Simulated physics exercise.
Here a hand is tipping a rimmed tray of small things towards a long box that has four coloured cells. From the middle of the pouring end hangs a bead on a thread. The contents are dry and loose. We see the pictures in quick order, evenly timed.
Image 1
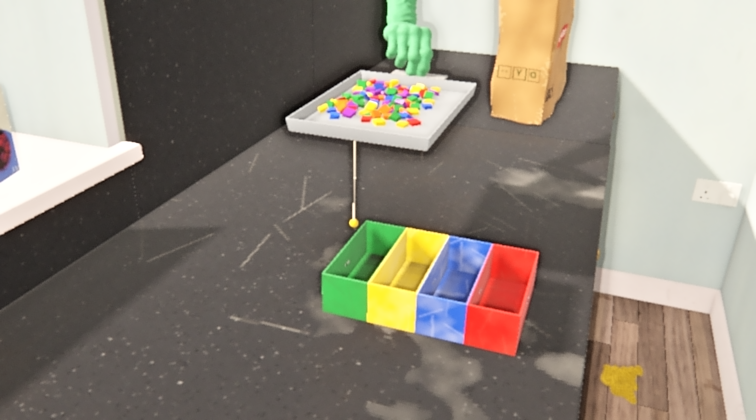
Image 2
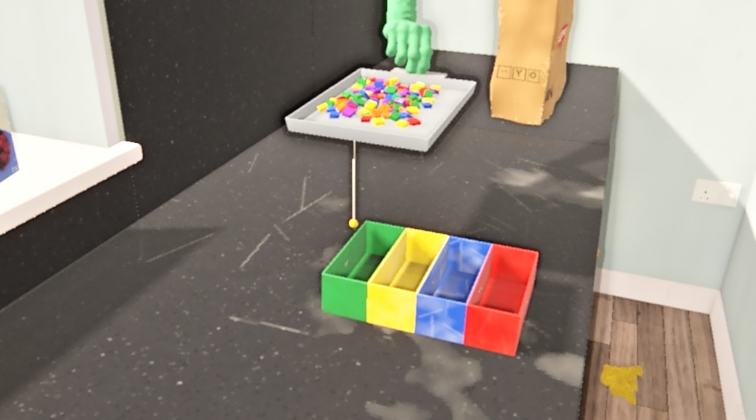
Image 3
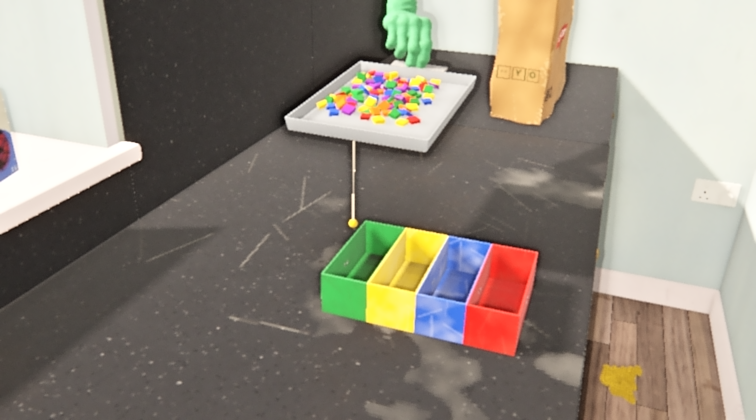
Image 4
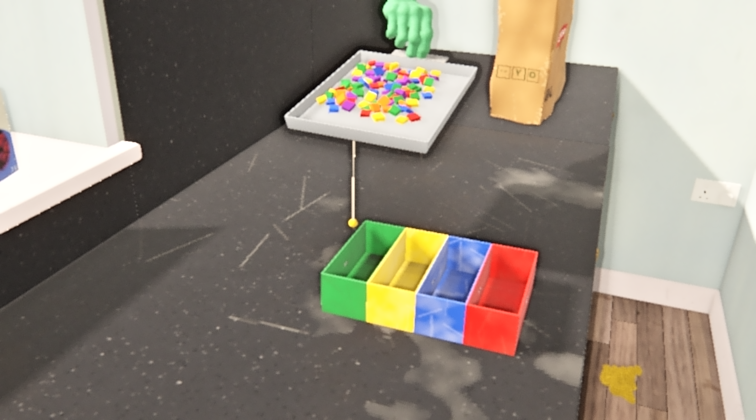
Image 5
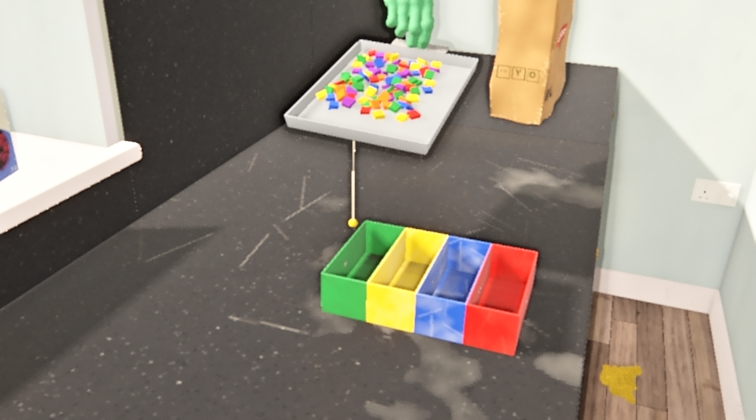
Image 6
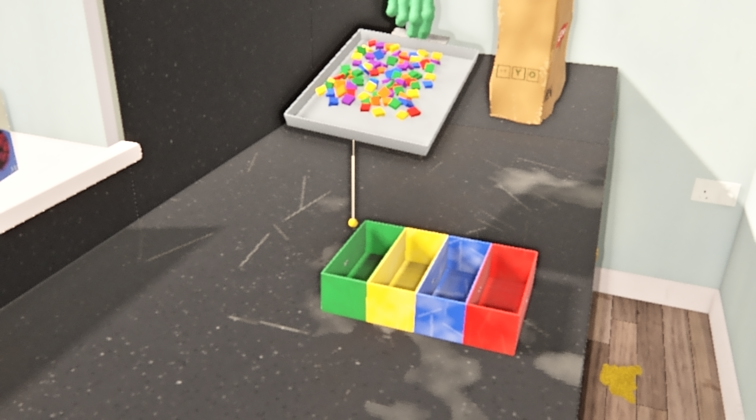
A green hand slowly raised the far end of a grey tray of colourful little tiles, tilting it a little toward a box with green, yellow, blue and red cells, which stayed still.
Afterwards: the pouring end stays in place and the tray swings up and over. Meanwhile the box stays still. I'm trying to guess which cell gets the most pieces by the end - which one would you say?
I would say the yellow one.
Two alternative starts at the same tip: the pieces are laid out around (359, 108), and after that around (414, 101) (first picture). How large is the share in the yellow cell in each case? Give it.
Around 40 percent the first time, around 70 percent the second.
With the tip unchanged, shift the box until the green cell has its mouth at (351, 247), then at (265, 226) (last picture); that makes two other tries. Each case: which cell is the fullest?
The cell in yellow, then that red cell.
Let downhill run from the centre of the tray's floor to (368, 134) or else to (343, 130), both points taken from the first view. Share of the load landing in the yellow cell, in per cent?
20 % and 0 %.
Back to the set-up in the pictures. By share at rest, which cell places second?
Second best is the green one.
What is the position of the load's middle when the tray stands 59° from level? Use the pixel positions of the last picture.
I'd mark it close to (387, 122).
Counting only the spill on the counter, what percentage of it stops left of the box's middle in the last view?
It comes to 100 per cent or so.
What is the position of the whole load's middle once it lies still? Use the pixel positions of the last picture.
I'd say the middle ends up at about (378, 286).
Soon after the last picture, tray tipped steeply; nearly all on the tray; a stray few in the yellow cell; a stray few falling or outside the box.
A little later, tray tipped right over; about two thirds on the tray; about a quarter in the yellow cell; a small part in the green cell; a small part falling or outside the box.
Later still, tray tipped past a quarter turn; about half in the yellow cell; about a third in the green cell; about a quarter falling or outside the box.
At rest, tray tipped past a quarter turn; about half in the yellow cell; about a third in the green cell; none in the red cell; none in the blue cell; about a quarter outside the box.
